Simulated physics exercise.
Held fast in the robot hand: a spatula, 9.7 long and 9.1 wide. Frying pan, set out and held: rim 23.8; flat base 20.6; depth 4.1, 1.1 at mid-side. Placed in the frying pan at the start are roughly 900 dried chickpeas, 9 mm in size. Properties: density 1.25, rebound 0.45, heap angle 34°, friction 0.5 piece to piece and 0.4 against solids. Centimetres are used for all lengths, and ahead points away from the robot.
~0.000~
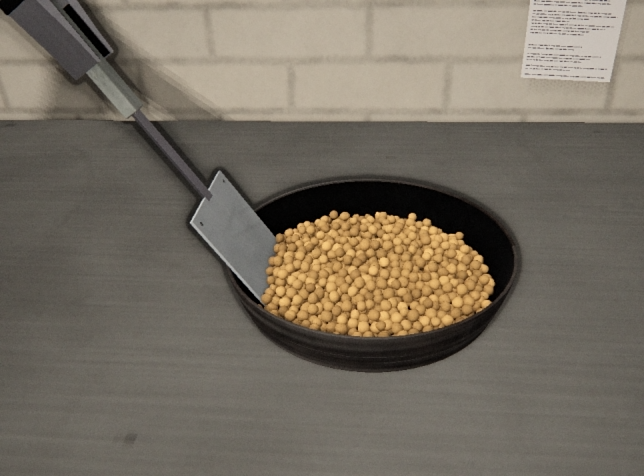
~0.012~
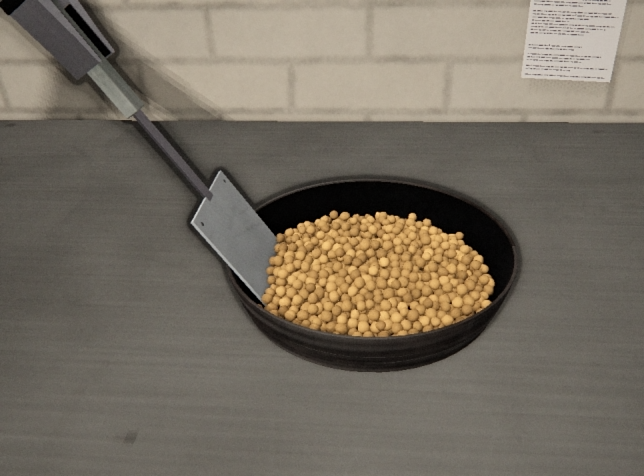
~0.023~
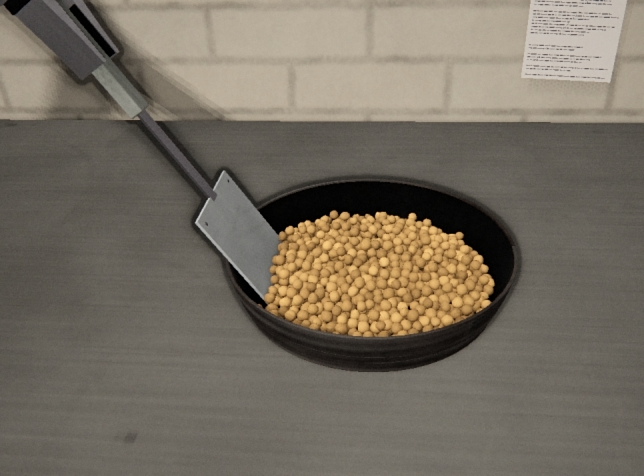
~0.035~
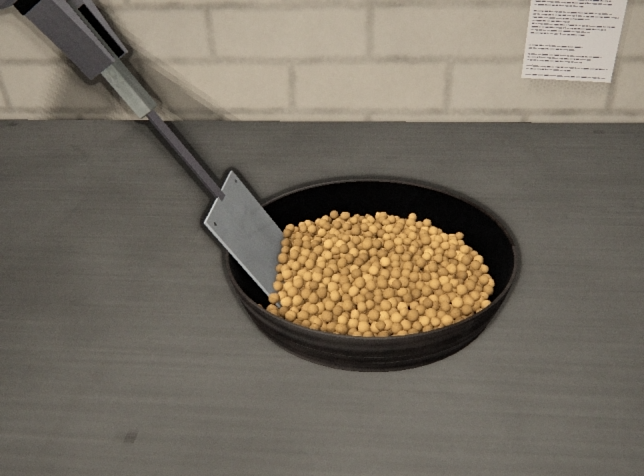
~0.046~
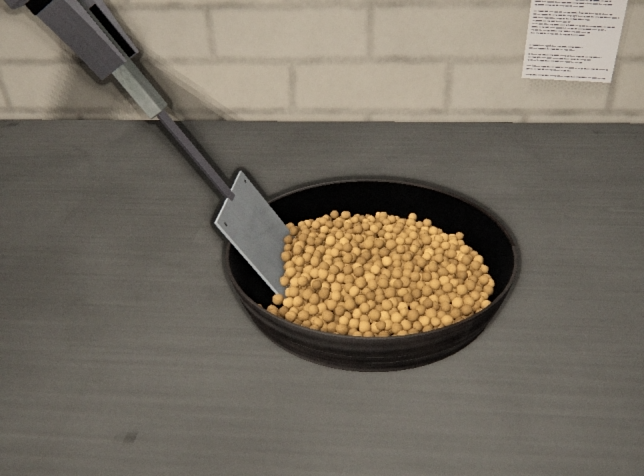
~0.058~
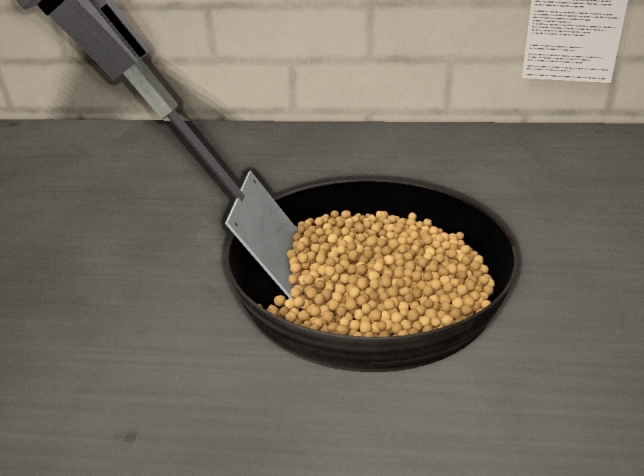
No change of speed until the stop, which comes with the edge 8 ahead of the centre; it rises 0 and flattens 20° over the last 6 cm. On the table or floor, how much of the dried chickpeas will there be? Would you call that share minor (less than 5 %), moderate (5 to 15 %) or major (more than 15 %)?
I would call it minor.
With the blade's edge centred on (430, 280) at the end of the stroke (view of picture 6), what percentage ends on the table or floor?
Around 0 percent.
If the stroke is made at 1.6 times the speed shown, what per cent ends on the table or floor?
Around 10 percent would finish on the table or floor.
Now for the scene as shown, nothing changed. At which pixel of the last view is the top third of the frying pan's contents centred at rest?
(463, 254).
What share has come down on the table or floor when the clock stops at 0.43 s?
That would be near 2 per cent, give or take.
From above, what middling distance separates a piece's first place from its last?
Level distance of around 3 cm.
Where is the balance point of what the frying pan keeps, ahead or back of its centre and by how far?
It sits near 4.5 centimetres ahead of centre.
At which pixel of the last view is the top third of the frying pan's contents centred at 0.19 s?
It is centred at roughly (428, 255).
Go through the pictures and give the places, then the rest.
The first frame shows spatula top edge at (206, 195), sloping 57°; upper third of the load around (363, 265), from x 260 to 490, top at y 215; 900 in the frying pan.
The second frame shows spatula top edge at (207, 195), sloping 57°; upper third of the load around (363, 265), from x 260 to 490, top at y 215.
The third frame shows spatula top edge at (211, 195), sloping 57°; upper third of the load around (360, 265), from x 260 to 490, top at y 215.
The fourth frame shows spatula top edge at (219, 195), sloping 57°; upper third of the load around (357, 264), from x 260 to 490, top at y 215.
The fifth frame shows spatula top edge at (229, 195), sloping 57°; upper third of the load around (354, 262), from x 260 to 490, top at y 215.
The sixth frame shows spatula top edge at (239, 195), sloping 57°; upper third of the load around (356, 260), from x 260 to 490, top at y 215; 900 in the frying pan.
By 0.13 s, sloping 57°, highest piece 5 above the table; 900 in the frying pan.
By 0.19 s, sloping 50°, highest piece 5 above the table; 900 in the frying pan.
By 0.43 s, sloping 37°, highest piece 5 above the table; 882 in the frying pan, 17 on the table or floor, 1 on the blade or in flight.
By 1.48 s, sloping 37°, highest piece 5 above the table; 881 in the frying pan, 19 on the table or floor.
Final count, 881 in the frying pan, 19 on the table or floor. That is 2 % on the table or floor.
